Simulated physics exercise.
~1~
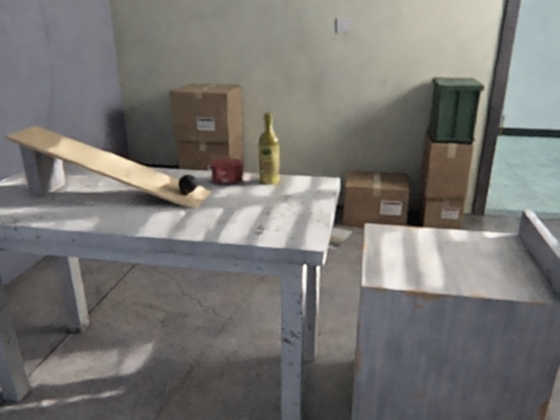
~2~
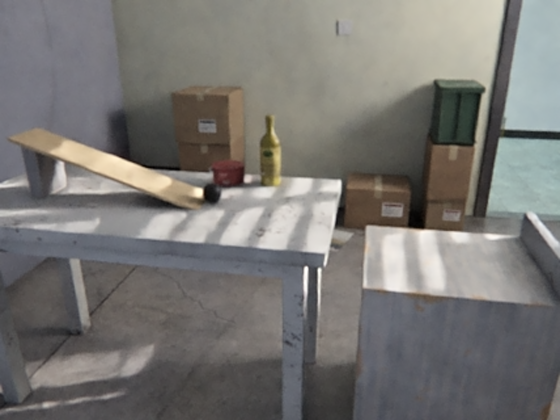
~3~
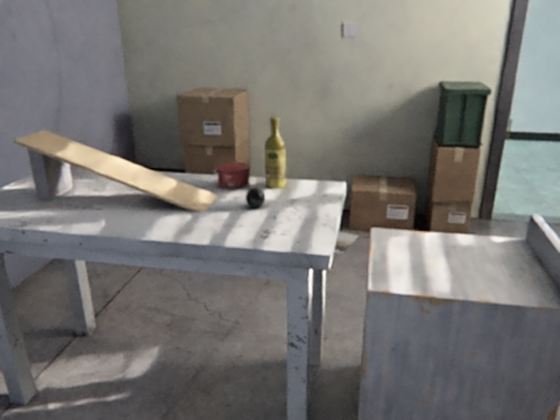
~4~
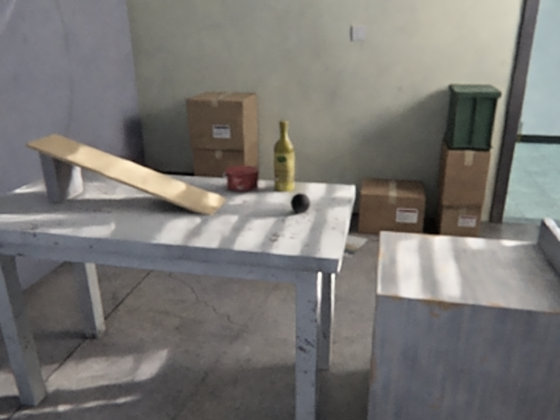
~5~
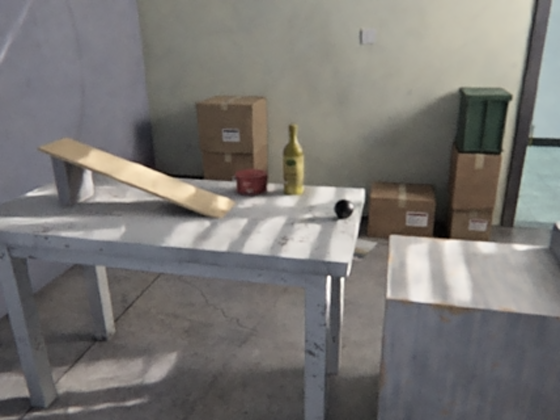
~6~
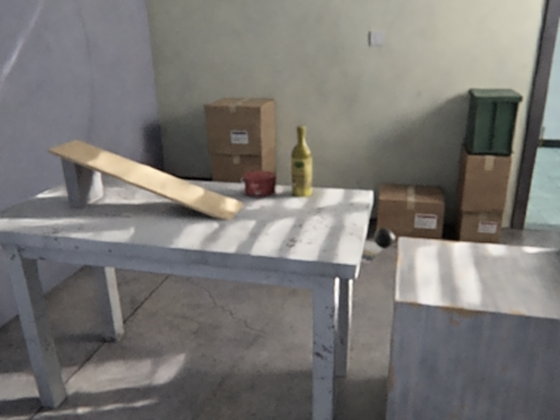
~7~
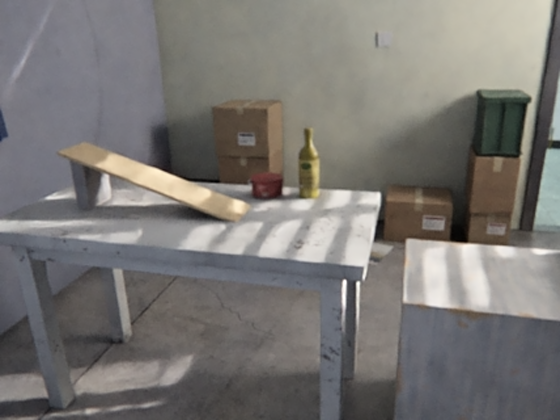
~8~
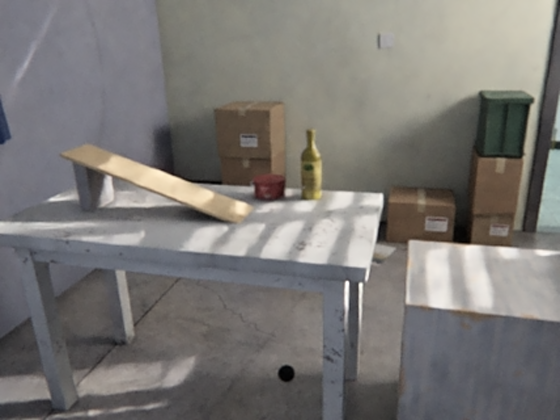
The black ball rolls right off the white table and drops into the gap below.
